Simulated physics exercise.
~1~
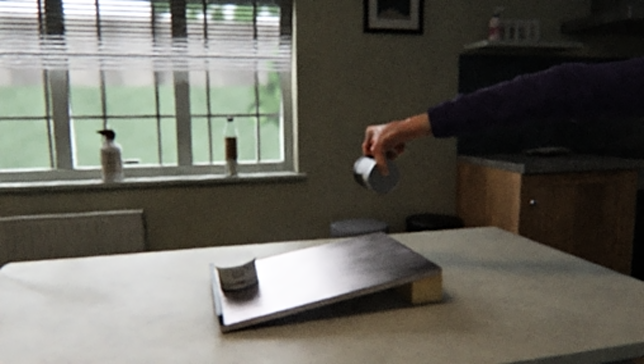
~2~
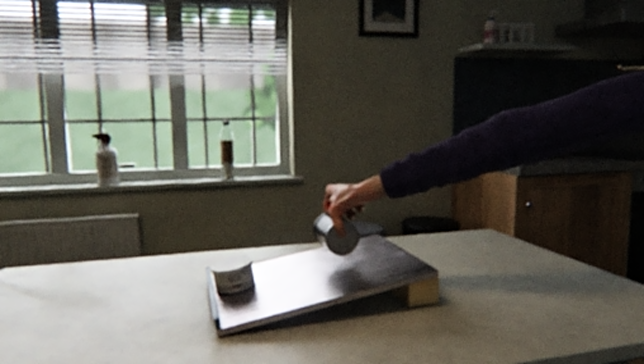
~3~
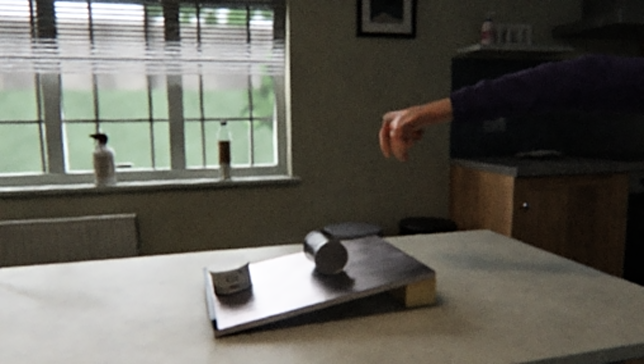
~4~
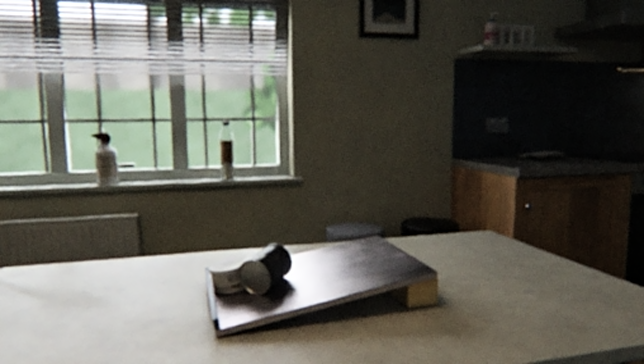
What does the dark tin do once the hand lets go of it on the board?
It goes down the slope to the left and ends up against the white tub near the low end of the board.
